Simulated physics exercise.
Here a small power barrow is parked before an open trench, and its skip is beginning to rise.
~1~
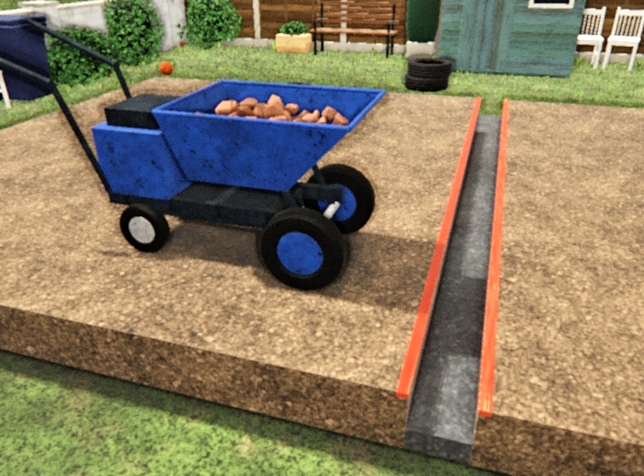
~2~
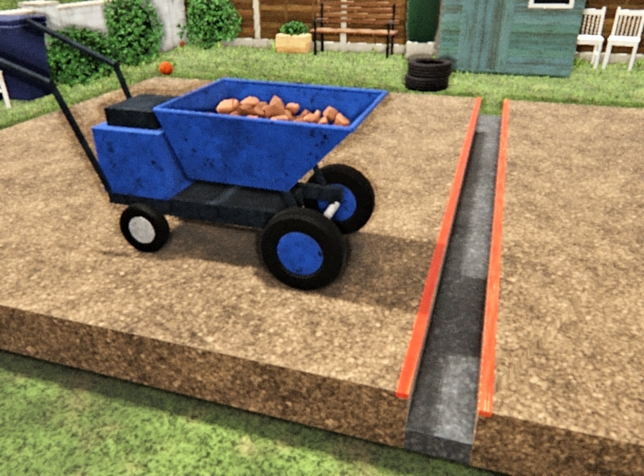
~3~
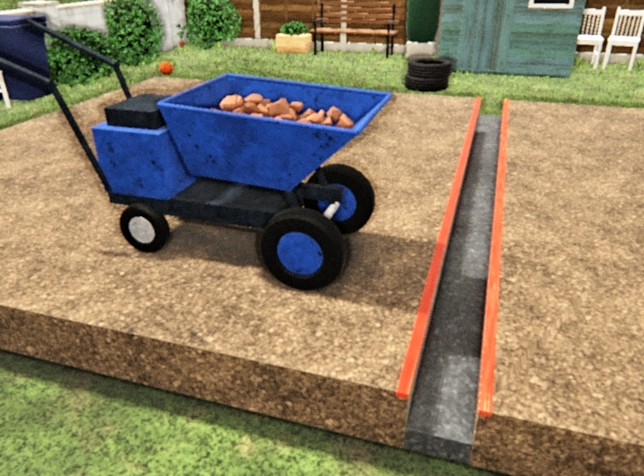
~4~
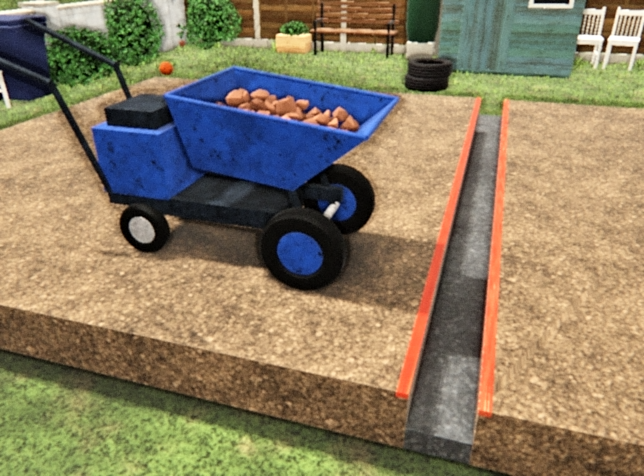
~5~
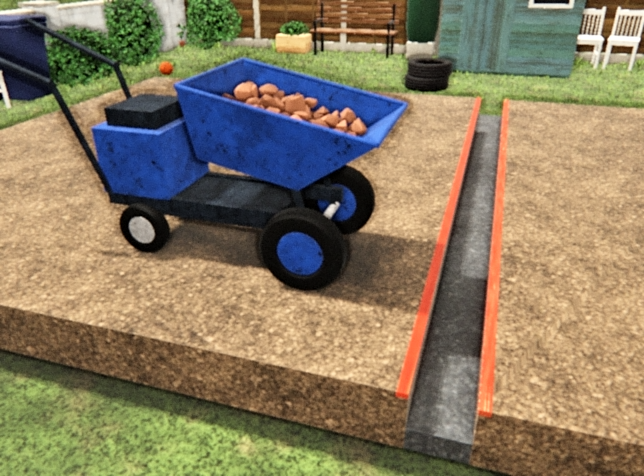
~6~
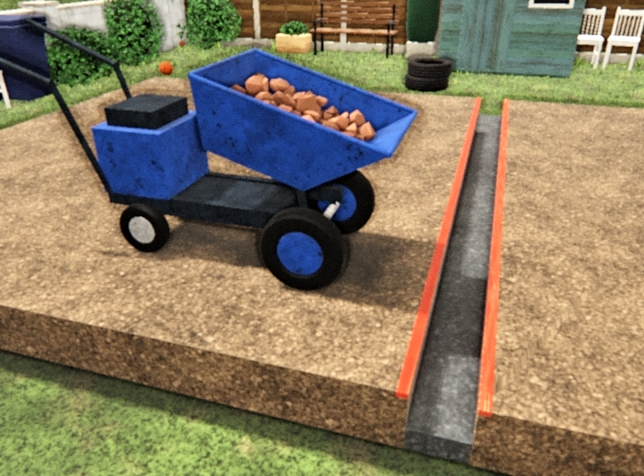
Blue power barrow standing beside a narrow orange-edged trench, its skip of reddish rubble slowly tilting forward to the right.
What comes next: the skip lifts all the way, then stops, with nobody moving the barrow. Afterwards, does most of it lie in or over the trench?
Yes.
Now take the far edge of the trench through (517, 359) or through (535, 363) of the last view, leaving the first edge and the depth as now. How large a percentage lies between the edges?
In order, some 90 and some 100 percent.
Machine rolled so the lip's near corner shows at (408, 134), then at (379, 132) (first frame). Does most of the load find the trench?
Trial 1 falls short of half, trial 2 falls short of half.
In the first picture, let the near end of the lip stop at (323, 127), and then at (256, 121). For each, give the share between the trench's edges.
Close to 70 in a hundred, and close to 40 in a hundred.
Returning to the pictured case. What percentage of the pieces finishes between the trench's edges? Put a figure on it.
I'd put that share near 65 per cent.
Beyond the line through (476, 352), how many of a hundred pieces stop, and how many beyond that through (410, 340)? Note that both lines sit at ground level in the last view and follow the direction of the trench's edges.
Close to 30 and 90 per cent respectively.
Soon, skip tipped steeply; all in the skip.
A while on, skip tipped right over; most in the skip; about a quarter in or heaped over the trench; a small part beyond it.
Towards the end, skip tipped right over; a small part in the skip; about two thirds in or heaped over the trench; about a quarter beyond it.
Finally, skip tipped right over; a small part in the skip; about two thirds in or heaped over the trench; about a quarter beyond it.
